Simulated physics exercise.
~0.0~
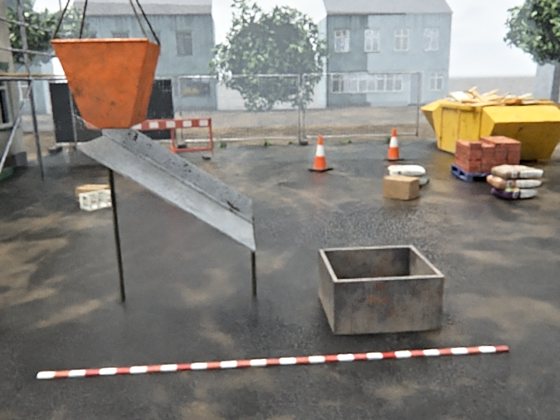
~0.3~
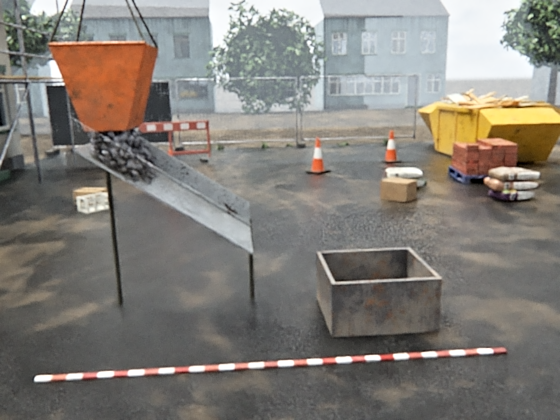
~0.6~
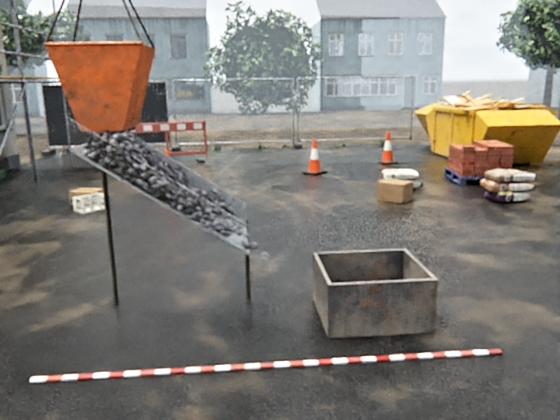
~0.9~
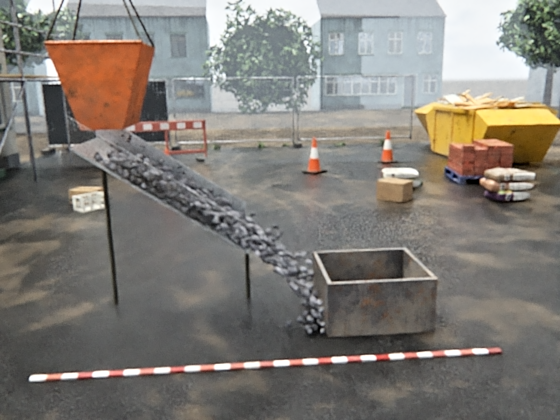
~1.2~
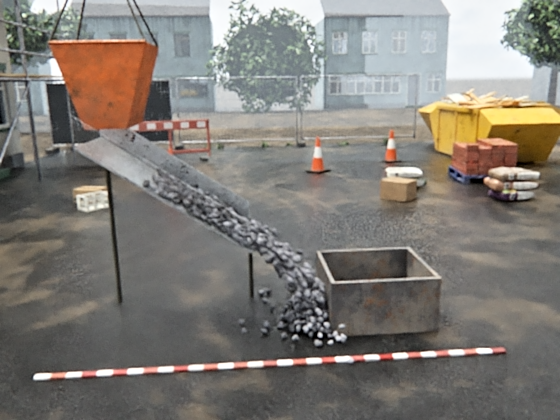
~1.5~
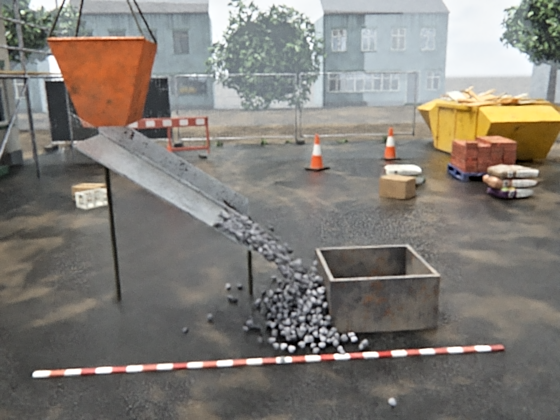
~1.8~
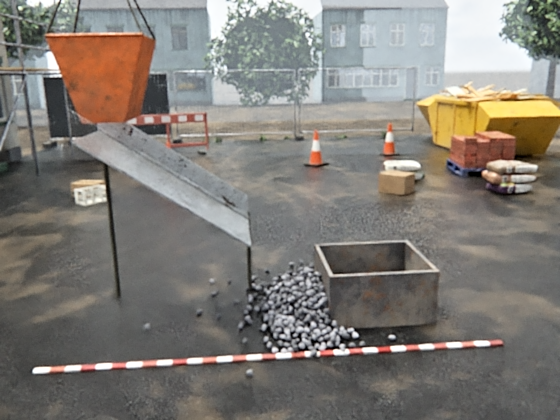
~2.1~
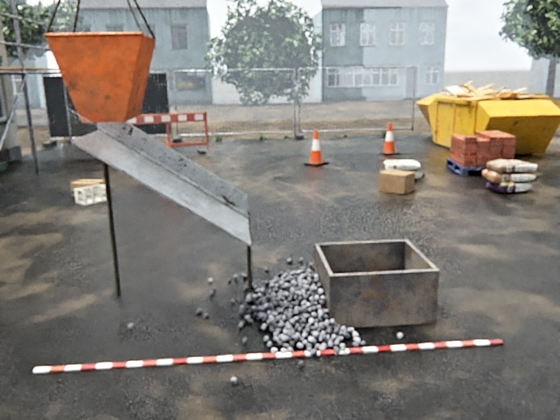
Grey rounded stones drop from an orange hopper onto a sloping steel chute, slide down to the right and pour off its lower end, falling short of the open metal bin and settling in a heap on the ground against its left side, with a few scattered around.
